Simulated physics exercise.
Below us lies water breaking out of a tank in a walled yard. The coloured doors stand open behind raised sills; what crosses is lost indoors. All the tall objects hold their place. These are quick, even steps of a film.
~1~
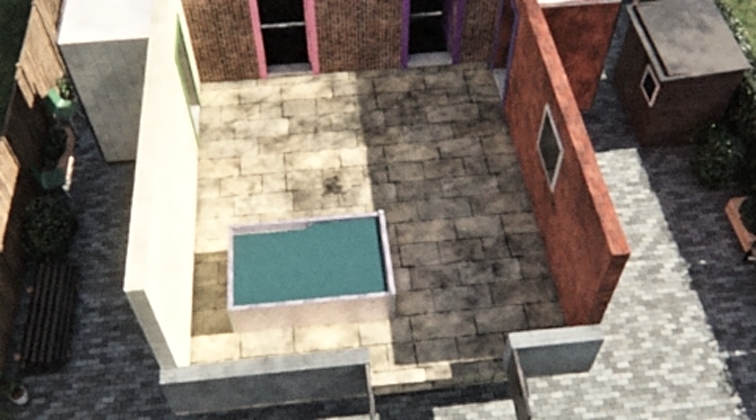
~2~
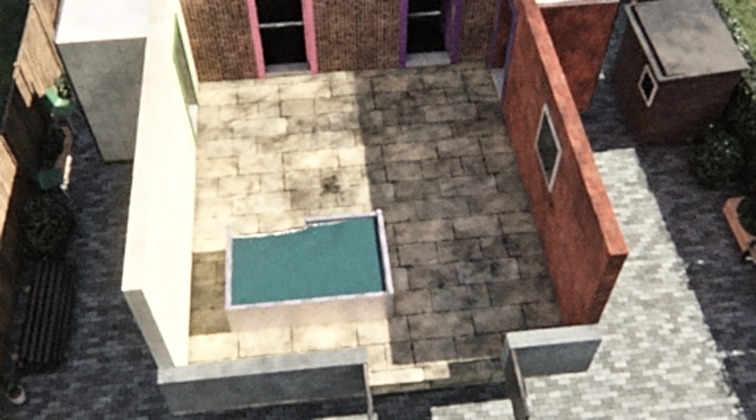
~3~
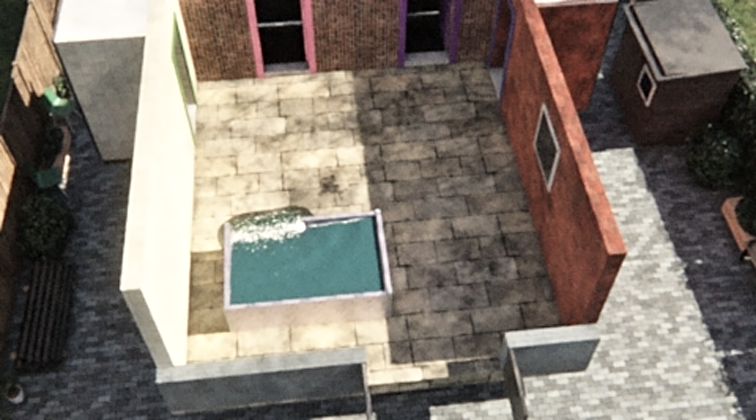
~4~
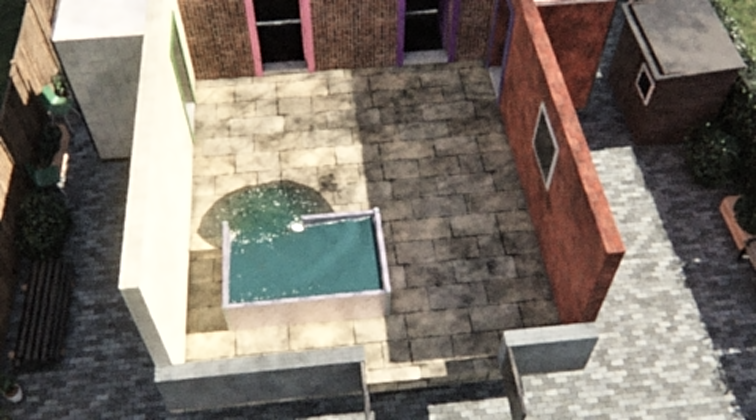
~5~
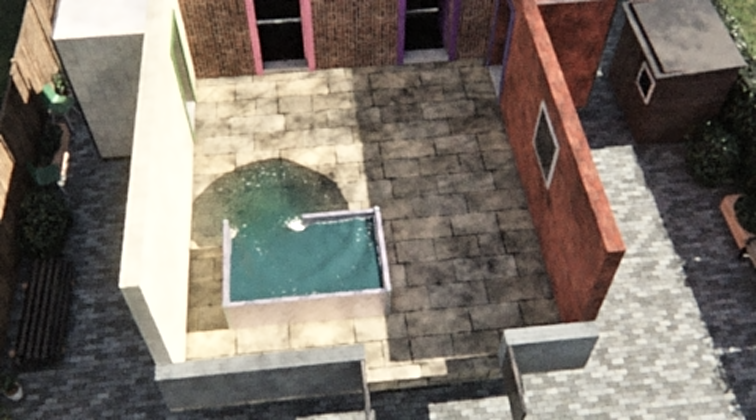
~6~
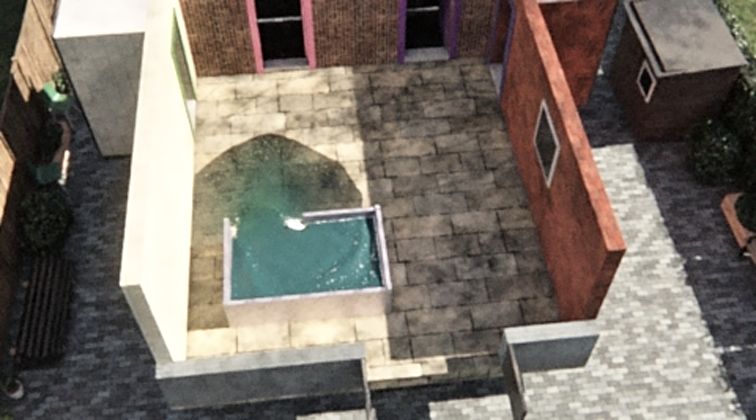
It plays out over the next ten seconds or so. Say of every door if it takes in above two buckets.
The blue door floods; the green door floods; the pink door floods; the purple door holds within the limit.
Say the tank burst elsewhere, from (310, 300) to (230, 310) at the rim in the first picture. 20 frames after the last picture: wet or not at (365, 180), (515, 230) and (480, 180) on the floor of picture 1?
One after the other: Free of water, awash, free of water.
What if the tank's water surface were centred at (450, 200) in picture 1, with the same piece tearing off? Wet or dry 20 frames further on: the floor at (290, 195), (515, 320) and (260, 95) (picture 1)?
One after the other: Not flooded, not flooded, wet.
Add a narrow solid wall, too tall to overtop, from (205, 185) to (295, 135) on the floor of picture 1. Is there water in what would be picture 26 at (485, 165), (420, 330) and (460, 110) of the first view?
In turn: Awash, clear, under water.
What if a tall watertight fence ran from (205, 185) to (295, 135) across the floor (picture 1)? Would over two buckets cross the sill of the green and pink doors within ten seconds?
One by one: Green door is under; pink door keeps below it.
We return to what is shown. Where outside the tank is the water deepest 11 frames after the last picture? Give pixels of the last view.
Roughly at (206, 83).
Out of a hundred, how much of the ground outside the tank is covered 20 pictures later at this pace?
Close to 45 %.
A moment on, water covers 30 % of the floor; the blue door not reached, the green door wet at the sill, nothing in, the pink door wet at the sill, nothing in, the purple door not reached.
Next, water covers 35 % of the floor; the blue door not reached, the green door under two buckets in, the pink door over two buckets in, the purple door not reached.
Then, water covers 45 % of the floor; the blue door not reached, the green door over two buckets in, the pink door over two buckets in, the purple door wet at the sill, nothing in.
Later, water covers 60 % of the floor; the blue door over two buckets in, the green door far over two buckets in, the pink door far over two buckets in, the purple door wet at the sill, nothing in.
In the end, water covers 85 % of the floor; the blue door over two buckets in, the green door far over two buckets in, the pink door far over two buckets in, the purple door wet at the sill, nothing in.
